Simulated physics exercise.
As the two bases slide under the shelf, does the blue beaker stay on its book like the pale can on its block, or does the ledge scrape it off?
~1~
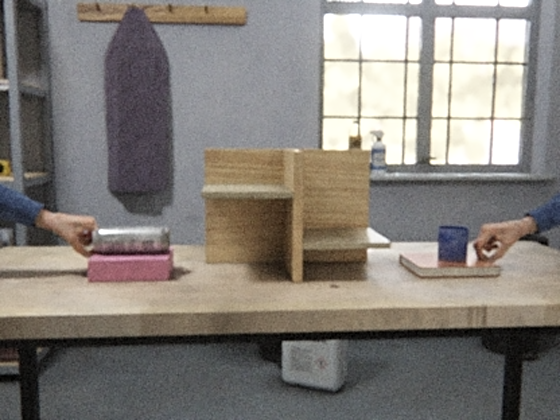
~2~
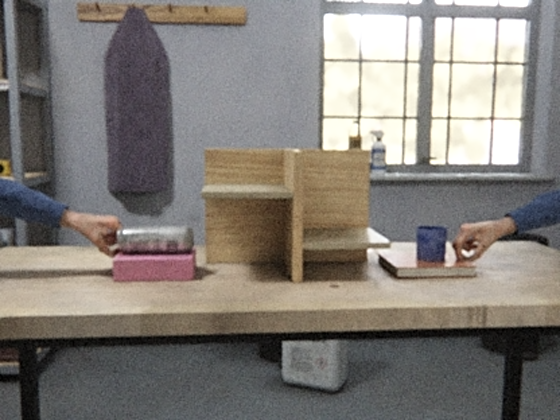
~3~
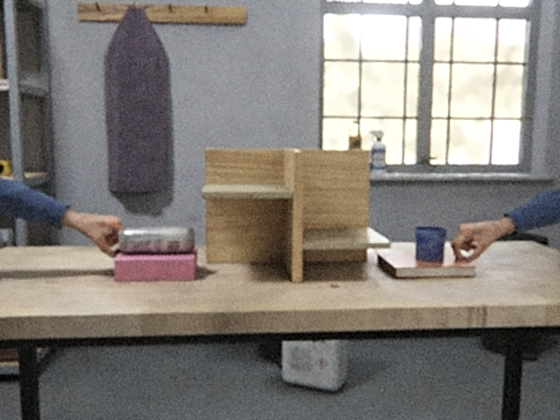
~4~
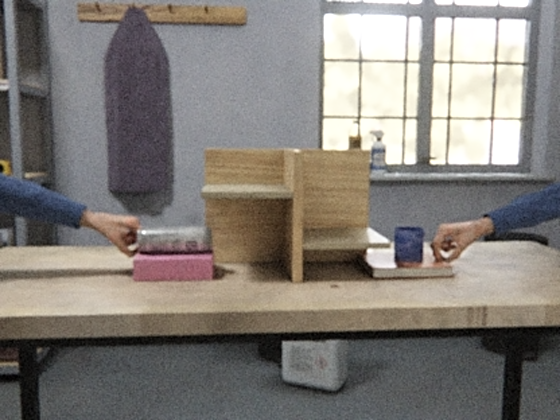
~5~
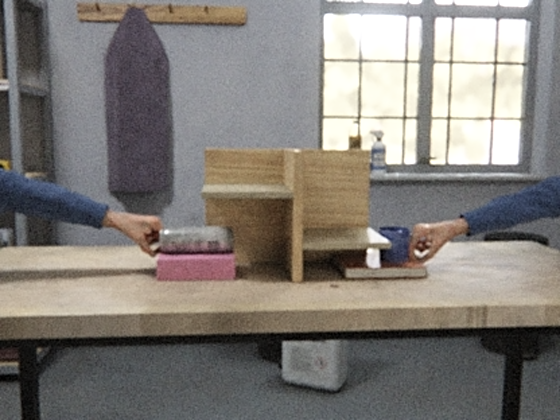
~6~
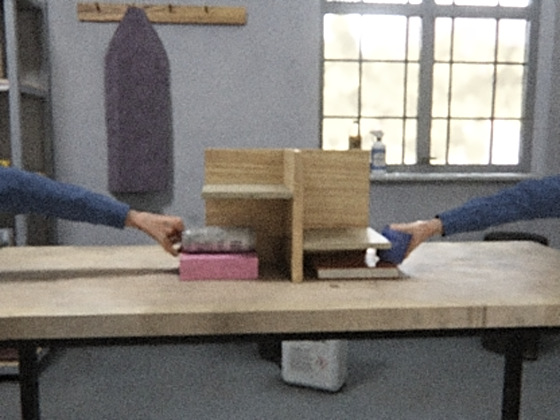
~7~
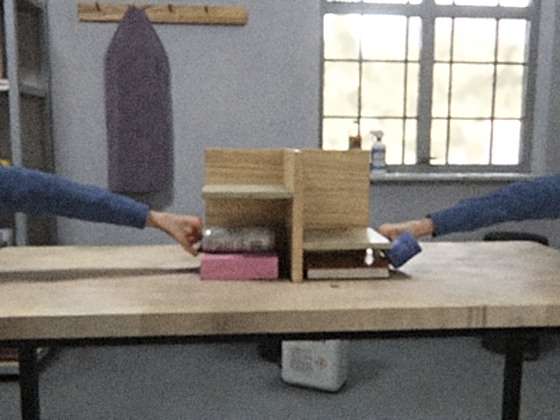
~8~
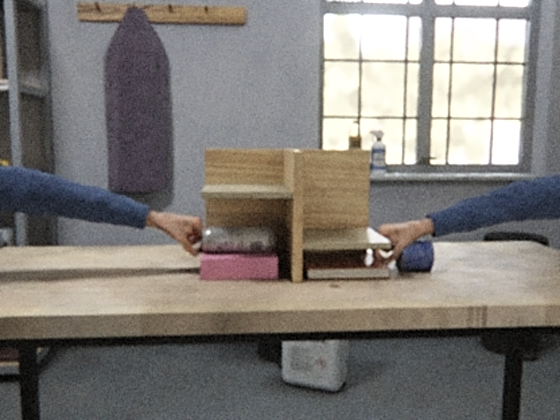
The ledge scrapes the blue beaker off its book and it ends up on the table, while the pale can rides in under the left ledge untouched.
